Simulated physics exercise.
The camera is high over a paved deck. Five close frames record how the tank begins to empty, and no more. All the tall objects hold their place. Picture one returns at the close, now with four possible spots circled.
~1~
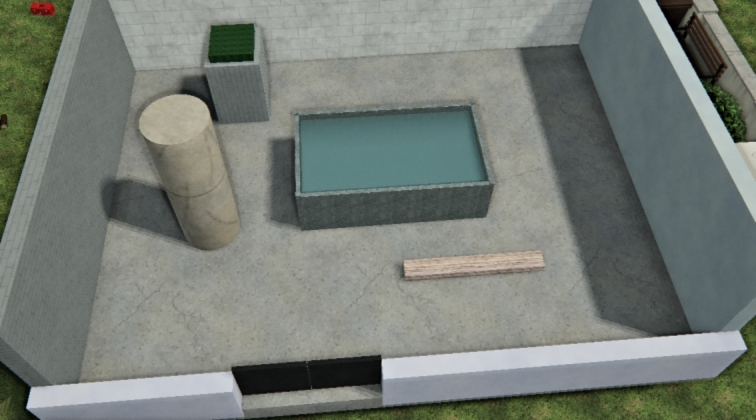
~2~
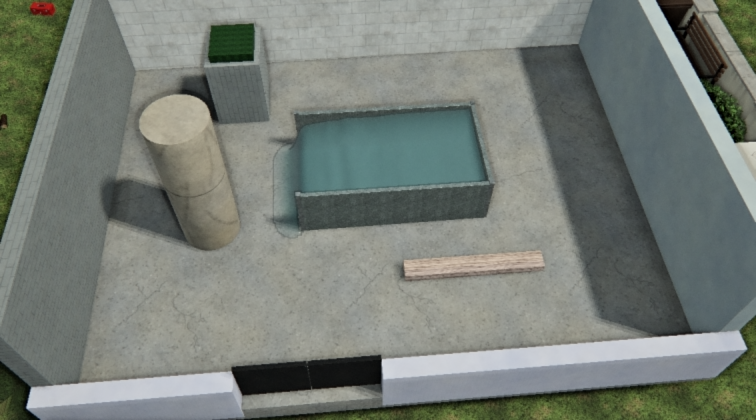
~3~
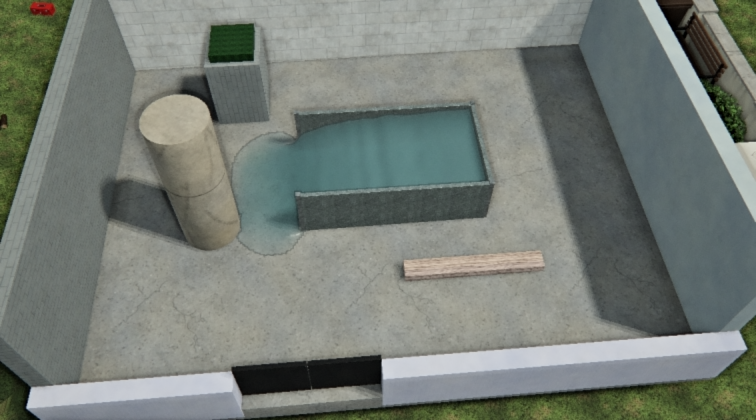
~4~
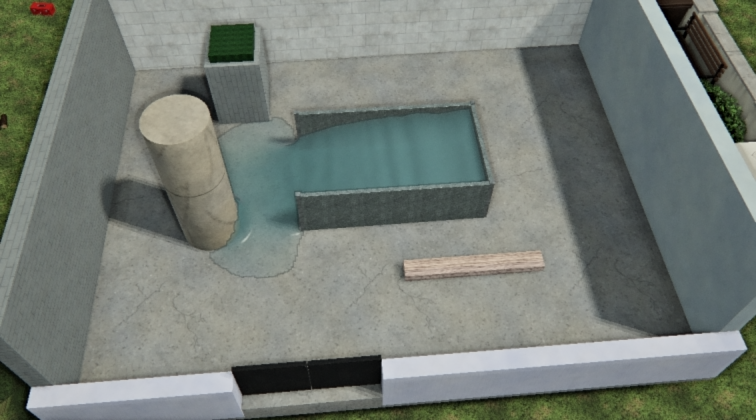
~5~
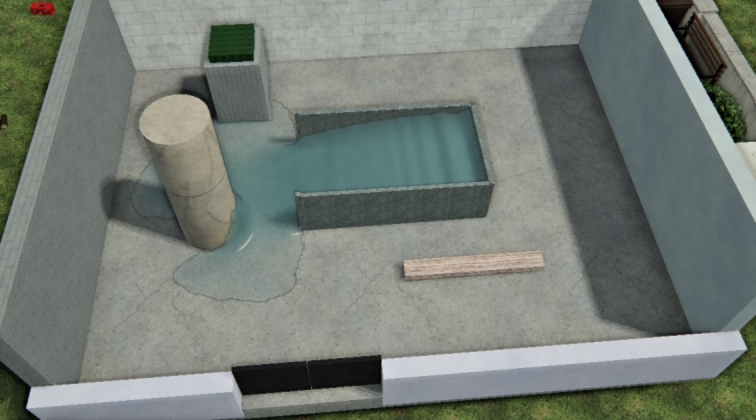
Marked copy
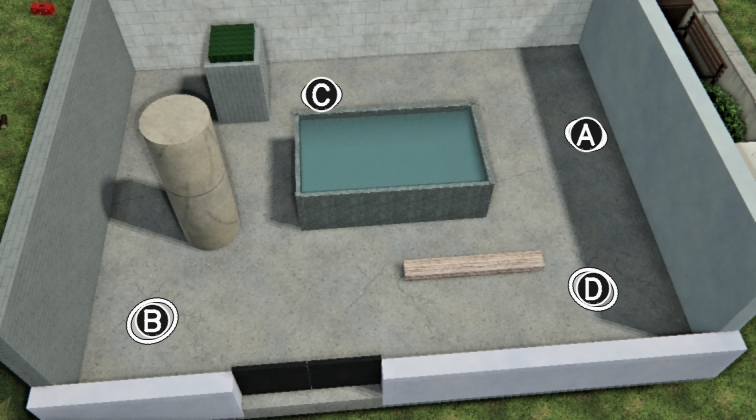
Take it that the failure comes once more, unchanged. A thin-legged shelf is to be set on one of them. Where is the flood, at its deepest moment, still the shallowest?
Place C does it best.
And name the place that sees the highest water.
Here it is place B.
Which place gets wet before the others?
That is place B.
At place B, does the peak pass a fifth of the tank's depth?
Yes, clearly.
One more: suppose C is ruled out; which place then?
A.
On the marked copy, A at (586, 134); B at (152, 320); C at (321, 94); D at (593, 288).
With A, the water peaks at about 13 % of the depth that stood in the tank.
With B, the water peaks at about 35 % of the depth that stood in the tank.
With C, the water peaks at about 6 % of the depth that stood in the tank.
With D, the water peaks at about 24 % of the depth that stood in the tank.
